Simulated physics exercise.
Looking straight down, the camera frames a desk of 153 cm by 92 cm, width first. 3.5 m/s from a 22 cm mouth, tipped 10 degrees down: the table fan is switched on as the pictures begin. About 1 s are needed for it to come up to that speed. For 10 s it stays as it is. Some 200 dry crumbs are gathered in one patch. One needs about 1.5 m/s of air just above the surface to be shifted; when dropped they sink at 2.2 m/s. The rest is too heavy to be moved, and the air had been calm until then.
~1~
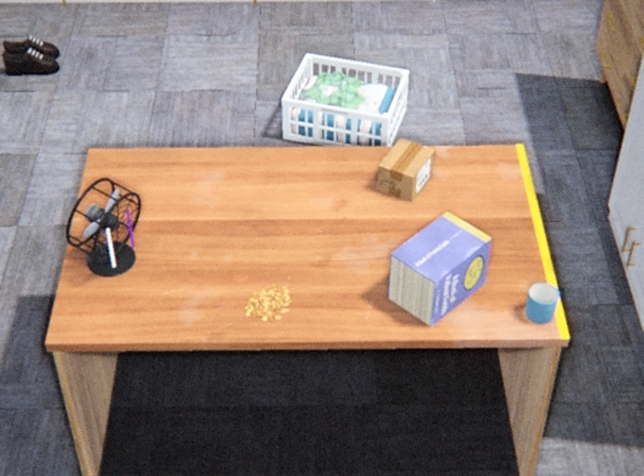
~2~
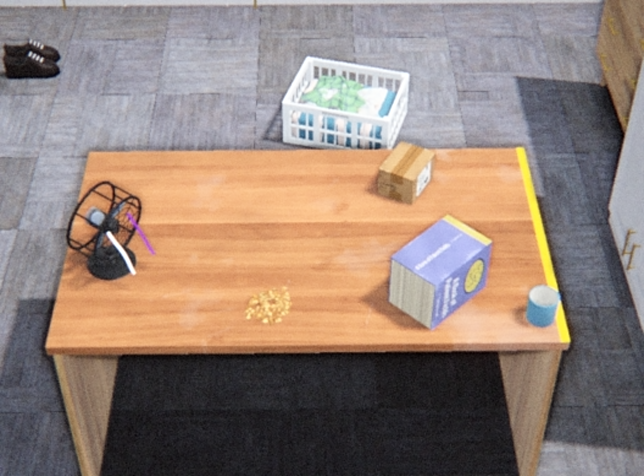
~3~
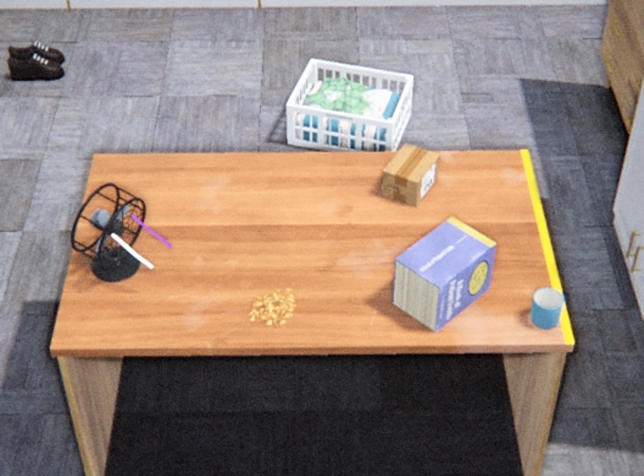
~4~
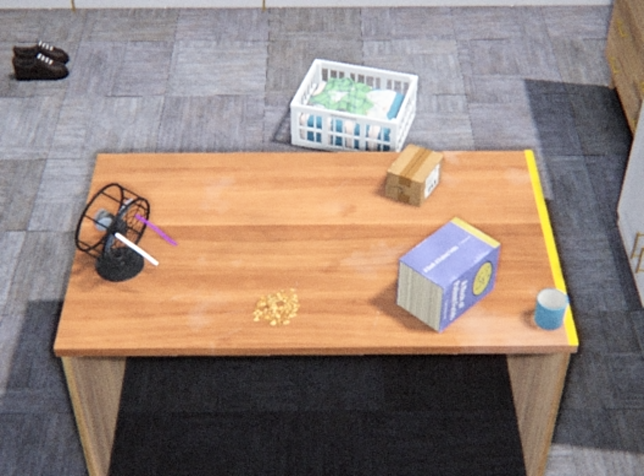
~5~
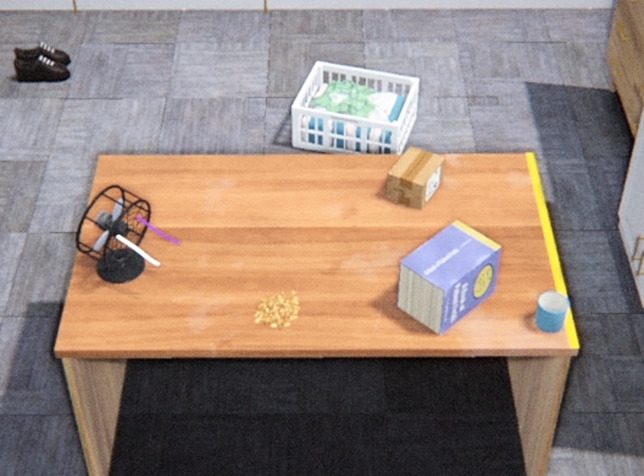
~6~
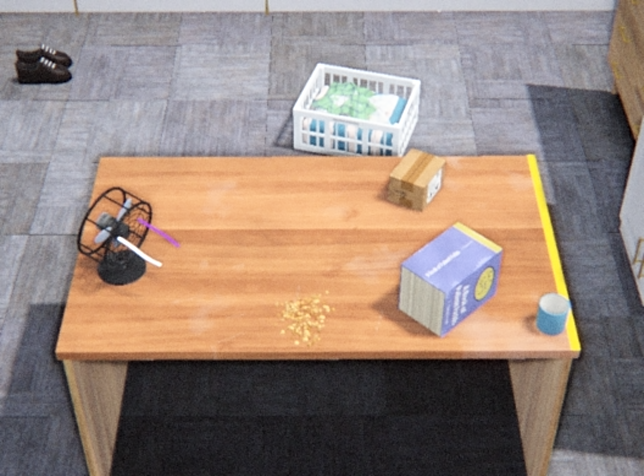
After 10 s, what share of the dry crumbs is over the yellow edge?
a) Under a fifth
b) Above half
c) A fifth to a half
Answer: A.
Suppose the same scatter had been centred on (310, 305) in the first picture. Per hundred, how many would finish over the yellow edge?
About 0 %.
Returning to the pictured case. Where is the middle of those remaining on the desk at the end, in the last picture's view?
I'd put it around (411, 316).
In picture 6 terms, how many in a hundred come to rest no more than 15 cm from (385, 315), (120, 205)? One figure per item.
First spot about 20 %, second about 0 %.
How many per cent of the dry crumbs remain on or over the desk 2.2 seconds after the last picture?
Estimate: Near 30 percent.
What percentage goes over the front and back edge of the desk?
About 80 % front, about 0 % back.
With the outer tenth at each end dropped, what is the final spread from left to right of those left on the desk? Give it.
Looks like some 10 cm to me.
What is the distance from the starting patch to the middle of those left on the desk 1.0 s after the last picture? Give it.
Roughly 40 cm.
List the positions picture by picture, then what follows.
The middle of the dry crumbs is near (266, 302), none has stirred yet and the mouth of the table fan is at (104, 220), in the first picture.
The middle of the dry crumbs is near (266, 303), none has stirred yet and the yellow edge is centred on (544, 236), in the second picture.
The middle of the dry crumbs is near (271, 305), none has stirred yet, the top of a book is at (446, 251) and the top of a box is at (412, 162), in the third picture.
The middle of the dry crumbs is near (274, 305) and none has stirred yet, in the fourth picture.
The middle of the dry crumbs is near (277, 309) and none has stirred yet, in the fifth picture.
The middle of the dry crumbs is near (304, 317), the farthest in sight from the table fan is at (319, 345) and about 90 % have left their places, in the sixth picture.
Then, 1.0 s after the last picture, 17 % are on the move or not yet settled, 0 % are over the yellow edge; the middle of those still in play is near (411, 316).
Then, 2.2 s after the last picture, 16 % are on the move or not yet settled, 0 % are over the yellow edge; the middle of those still in play is near (411, 316).
Then, 4.6 s after the last picture, 14 % are on the move or not yet settled, 0 % are over the yellow edge; the middle of those still in play is near (411, 316).
Then, 9.1 s after the last picture, at the end, 0 % are over the yellow edge; the middle of those still in play is near (411, 316).
